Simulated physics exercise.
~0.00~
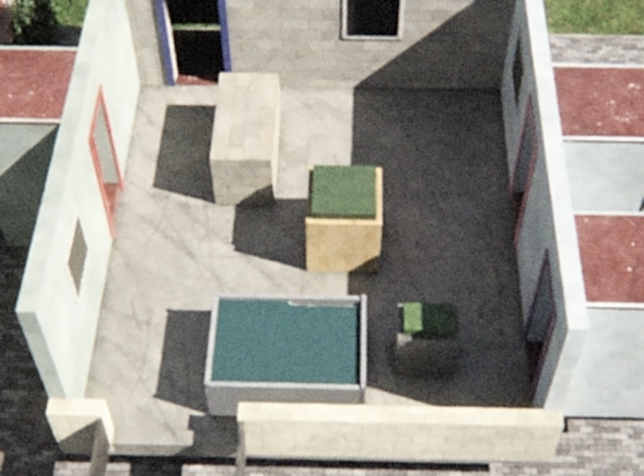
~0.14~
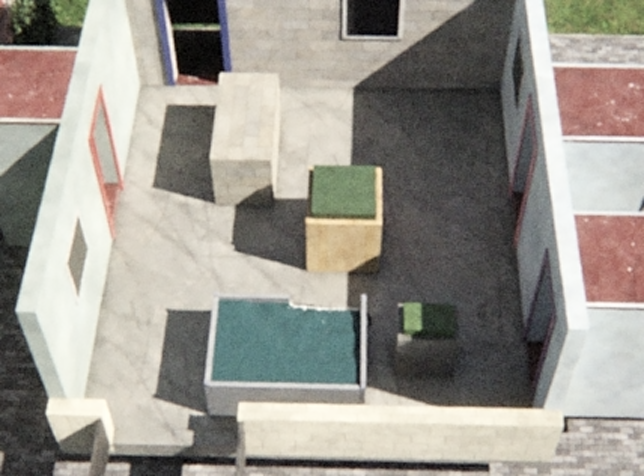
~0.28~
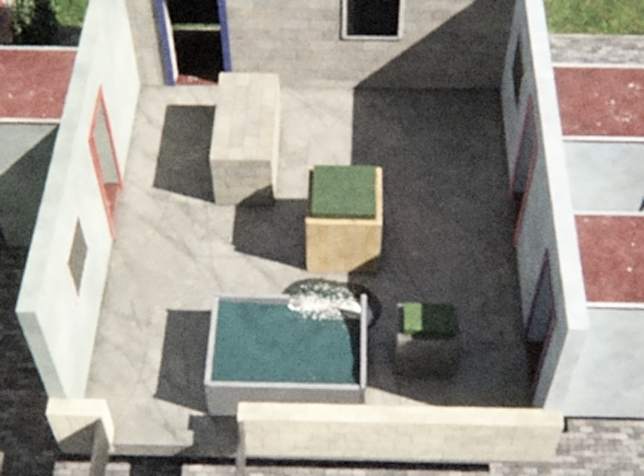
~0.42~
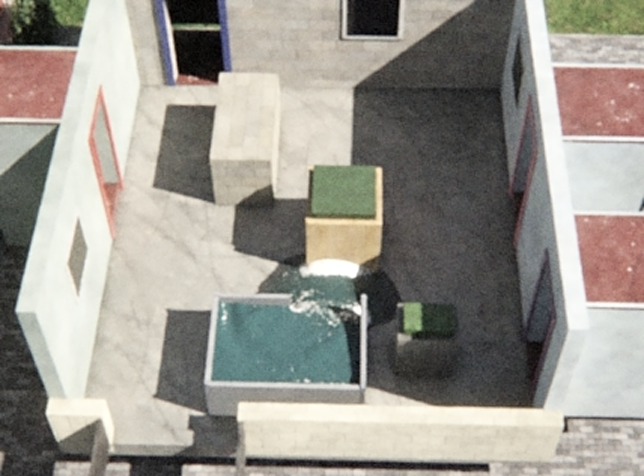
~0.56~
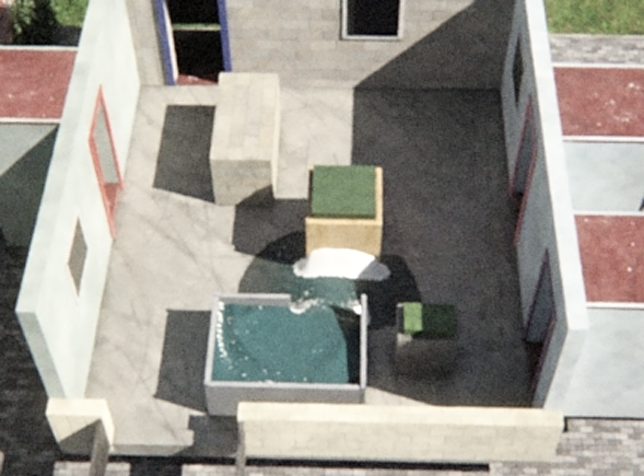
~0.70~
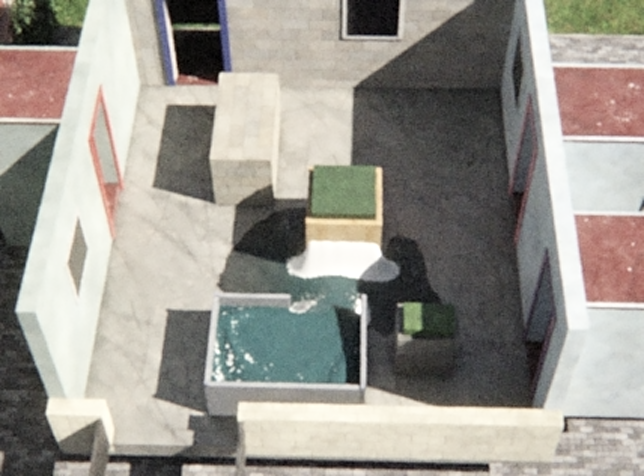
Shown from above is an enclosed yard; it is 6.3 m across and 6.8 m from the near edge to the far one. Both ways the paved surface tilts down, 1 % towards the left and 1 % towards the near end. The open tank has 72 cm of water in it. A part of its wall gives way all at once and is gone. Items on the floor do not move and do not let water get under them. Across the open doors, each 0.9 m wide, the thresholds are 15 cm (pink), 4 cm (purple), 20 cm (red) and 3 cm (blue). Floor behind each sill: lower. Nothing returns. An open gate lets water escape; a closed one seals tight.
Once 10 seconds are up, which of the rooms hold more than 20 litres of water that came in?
Pink door - 20 litres or less. Purple door - more than 20 litres. Red door - 20 litres or less. Blue door - more than 20 litres.
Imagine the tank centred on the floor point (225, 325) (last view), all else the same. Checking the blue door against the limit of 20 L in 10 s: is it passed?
Blue: Too much.
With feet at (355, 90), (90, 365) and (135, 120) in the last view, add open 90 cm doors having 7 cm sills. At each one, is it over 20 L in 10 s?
Note, doorways in listed order: Stays short, stays short, stays short.
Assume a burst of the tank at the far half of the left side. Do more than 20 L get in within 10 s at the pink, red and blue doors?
Pink falls short; red falls short; blue exceeds.
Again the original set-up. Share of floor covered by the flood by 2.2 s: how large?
Around 45 per cent wet.
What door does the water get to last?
That would be the blue door, last of all.
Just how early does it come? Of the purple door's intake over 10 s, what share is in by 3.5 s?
It comes to about 55 per cent.
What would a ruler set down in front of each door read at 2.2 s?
Centimetres: Pink 17 / purple 10 / red 21 / blue 0.
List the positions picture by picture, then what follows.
The first frame shows the open tank at (288, 343) is whole and still, 72 cm deep.
In the second frame, water pours out on the open tank's far side and has run 0.6 m, to a hidden place; typically 9 cm deep outside, 72 cm at the open tank's back.
In the third frame, water pours out on the open tank's far side and has run 0.9 m, to (293, 289); typically 12 cm deep outside, 72 cm at the open tank's back.
In the fourth frame, the front is at (298, 260), 1.3 m from the gap on the open tank's far side; 1.8 m2 of floor is under water; 68 cm left at the back of the open tank.
In the fifth frame, the front is at (300, 236), 1.8 m from the gap on the open tank's far side; 2.7 m2 of floor is under water; 61 cm left at the back of the open tank.
In the sixth frame, the front is at (286, 215), 2.3 m from the gap on the open tank's far side; 3.7 m2 of floor is under water; 62 cm left at the back of the open tank.
After 1.4 s water covers 25 % of the floor and is deepest (49 cm) near (341, 274); pink door not reached, purple door not reached, red door not reached, blue door not reached.
After 2.2 s water covers 45 % of the floor and is deepest (35 cm) near (329, 283); pink door 17 cm at the sill, 3 L in, purple door 10 cm at the sill, 2 L in, red door 21 cm at the sill, 0 L in, blue door not reached.
After 3.5 s water covers 60 % of the floor and is deepest (22 cm) near (329, 283); pink door 11 cm at the sill, 5 L in, purple door 9 cm at the sill, 30 L in, red door 14 cm at the sill, 2 L in, blue door not reached.
After 6.0 s water covers 90 % of the floor and is deepest (12 cm) near (329, 283); pink door 6 cm at the sill, 5 L in, purple door 6 cm at the sill, 51 L in, red door 7 cm at the sill, 2 L in, blue door 6 cm at the sill, 15 L in.
After 10.0 s water covers 100 % of the floor and is deepest (10 cm) near (80, 427); pink door 3 cm at the sill, 5 L in, purple door 4 cm at the sill, 56 L in, red door 8 cm at the sill, 2 L in, blue door 6 cm at the sill, 45 L in.
